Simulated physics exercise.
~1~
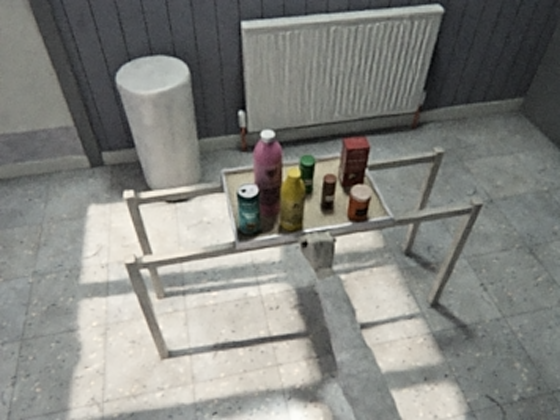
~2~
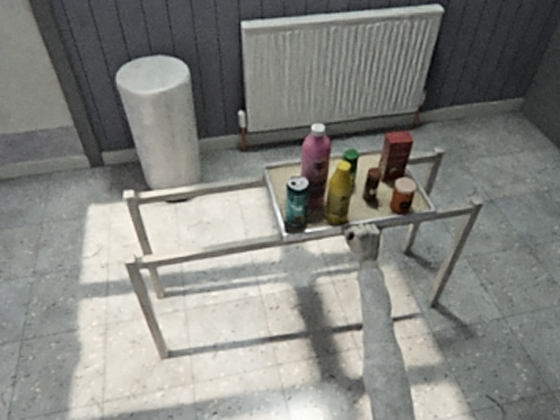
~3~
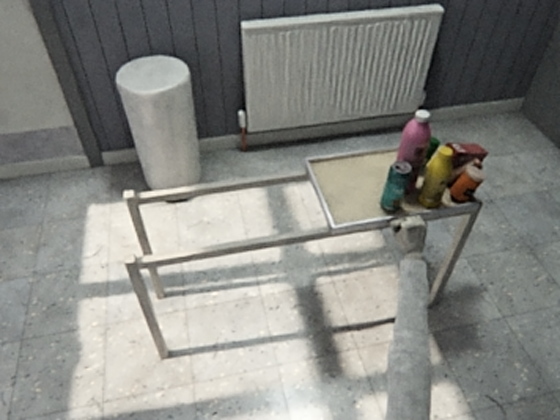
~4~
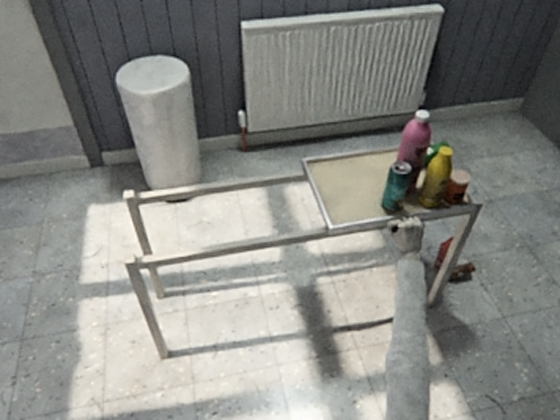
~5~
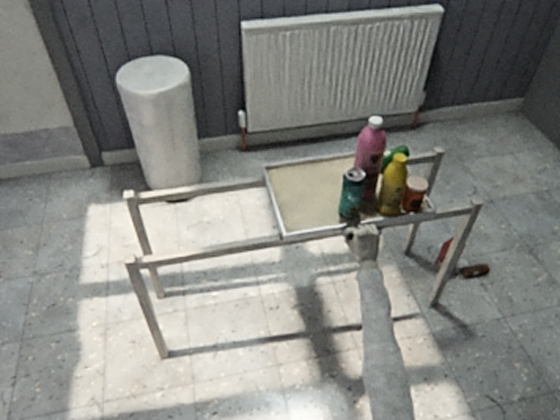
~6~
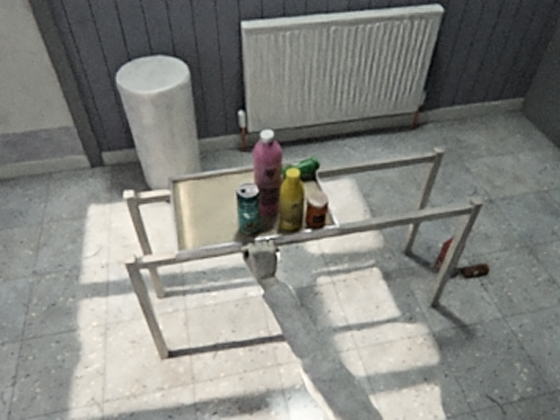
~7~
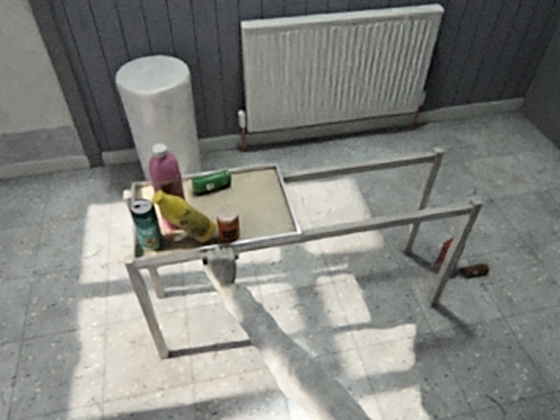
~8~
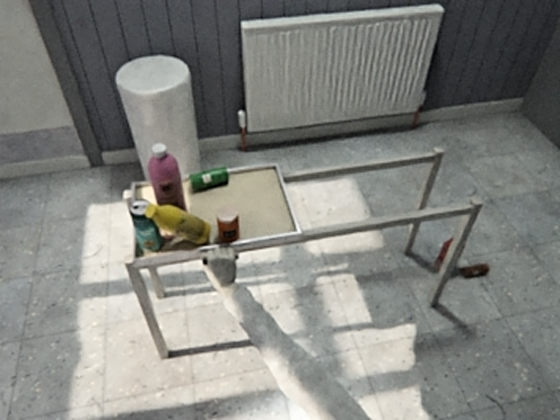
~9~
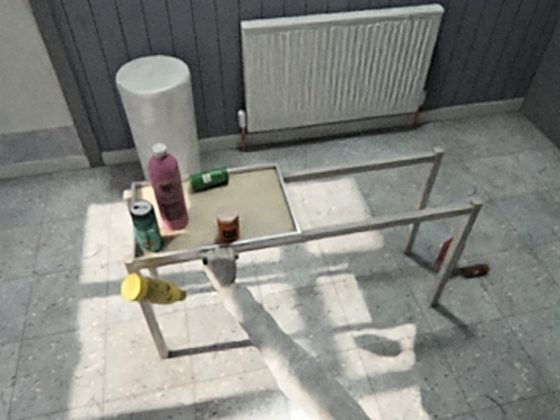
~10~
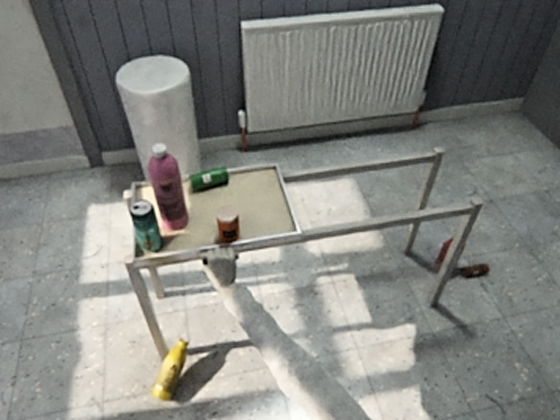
A shallow tray holding seven bottles, cans and small containers slides right along a metal frame, pushed by a pale arm-like shape at its front edge. At the right end the items bunch up and tilt, and the red carton and brown shaker drop to the floor. The tray then travels back to the left end, with the green shaker lying on its side. There the yellow bottle leans, tips over the edge and falls to the floor. The pink bottle, turquoise can and orange jar remain standing on the tray beside the toppled green shaker.
